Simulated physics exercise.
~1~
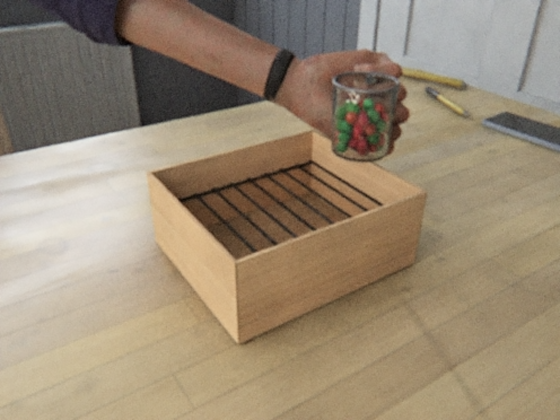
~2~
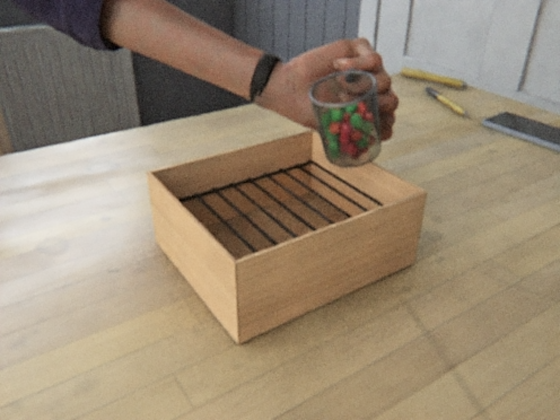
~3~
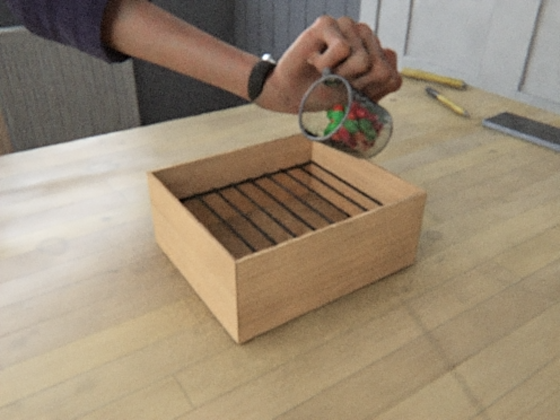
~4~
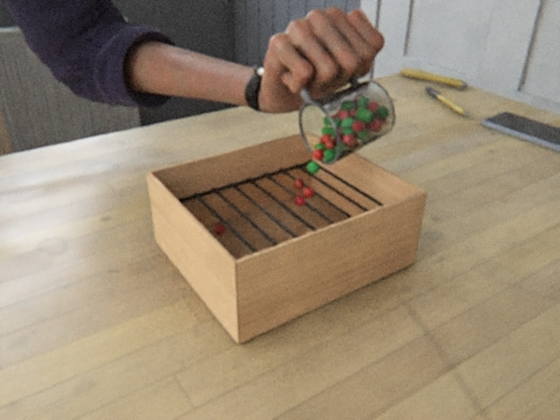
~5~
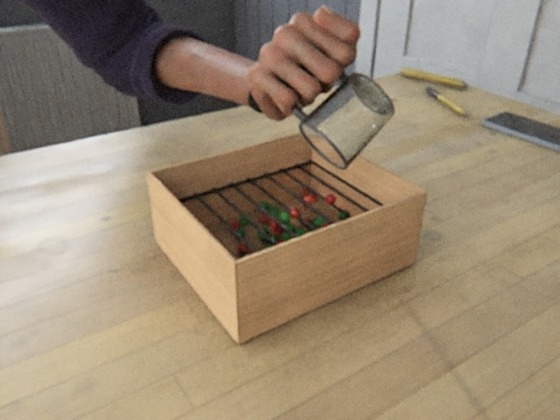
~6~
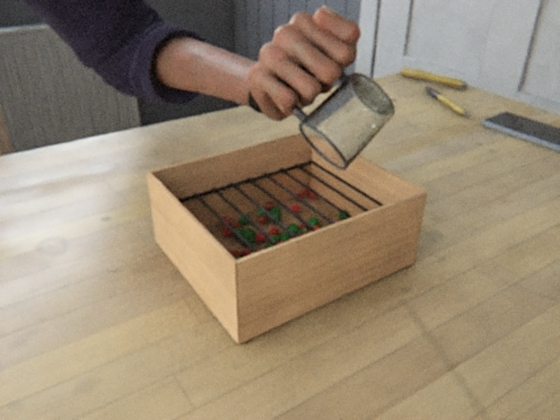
On a wooden table, a hand moved a clear cup of green and red pieces left over a wooden box with a wire rack, then tipped it until it emptied, and both colours dropped through the wires and ended up beneath the rack.
